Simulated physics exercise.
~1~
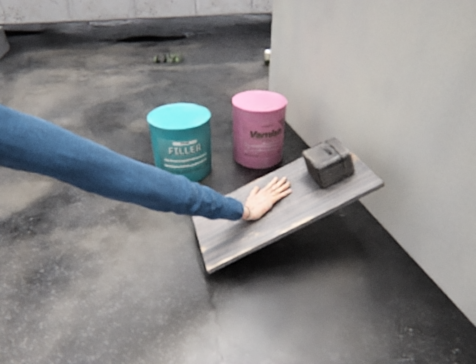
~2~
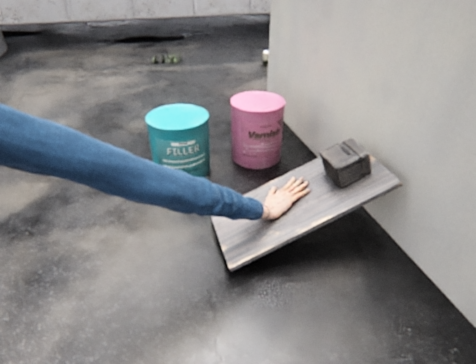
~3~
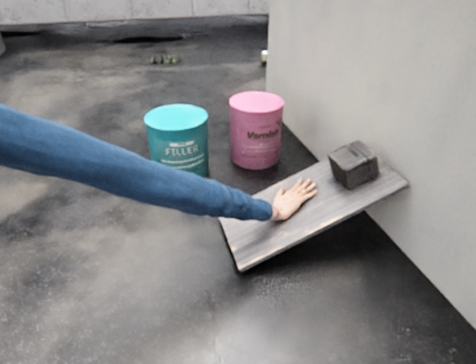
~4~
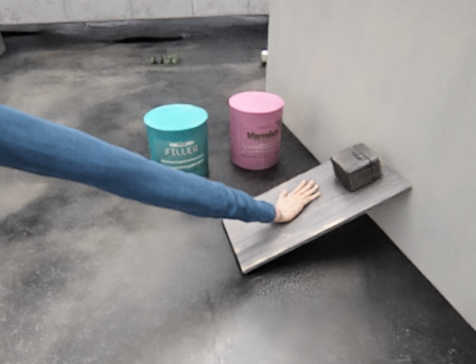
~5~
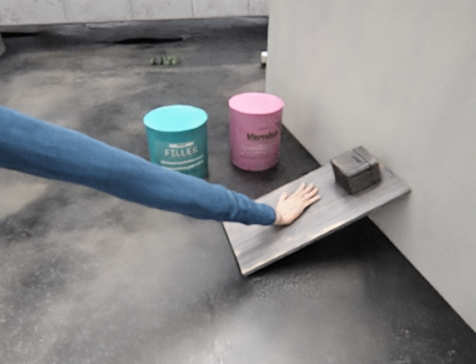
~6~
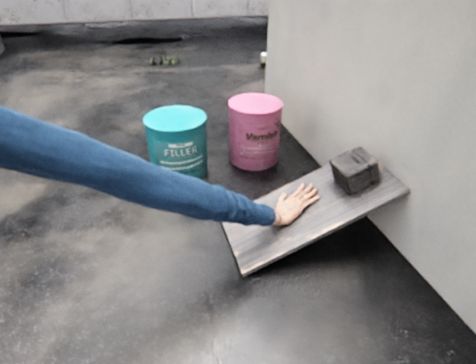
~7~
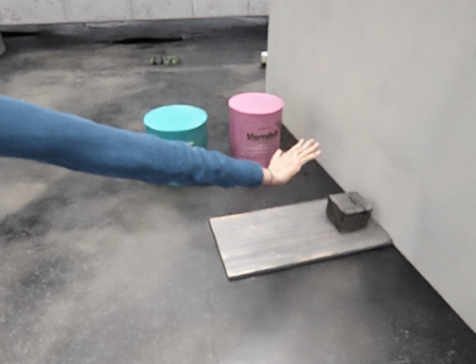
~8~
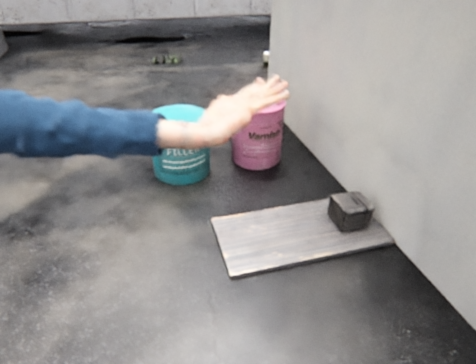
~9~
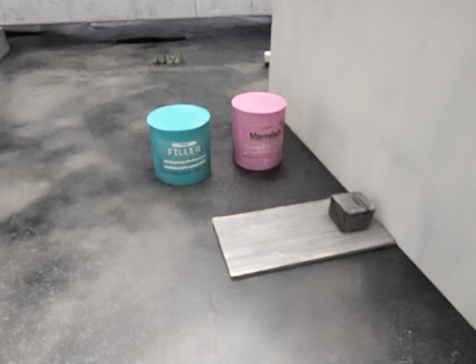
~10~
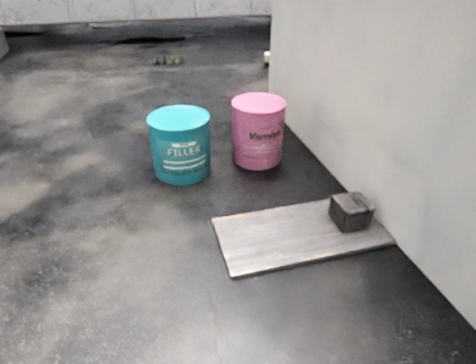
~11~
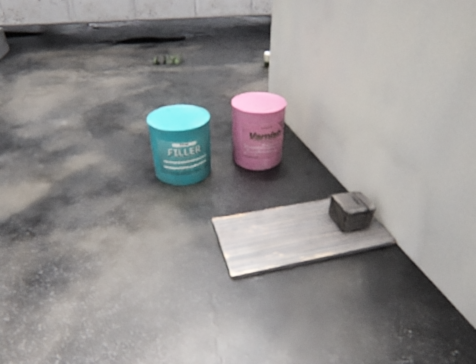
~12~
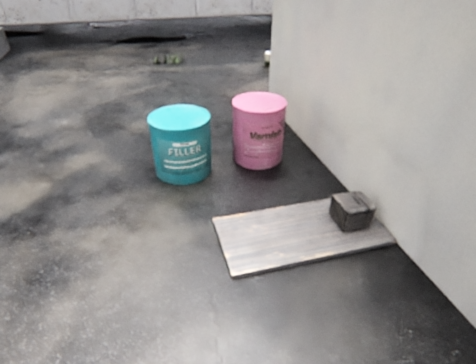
In the video, a hand presses on a tilted grey board with a dark block on it, shifting it right toward a bare wall beside turquoise and pink pails. The hand lets go and withdraws, and the board drops and lies low on the floor, the block still on it.
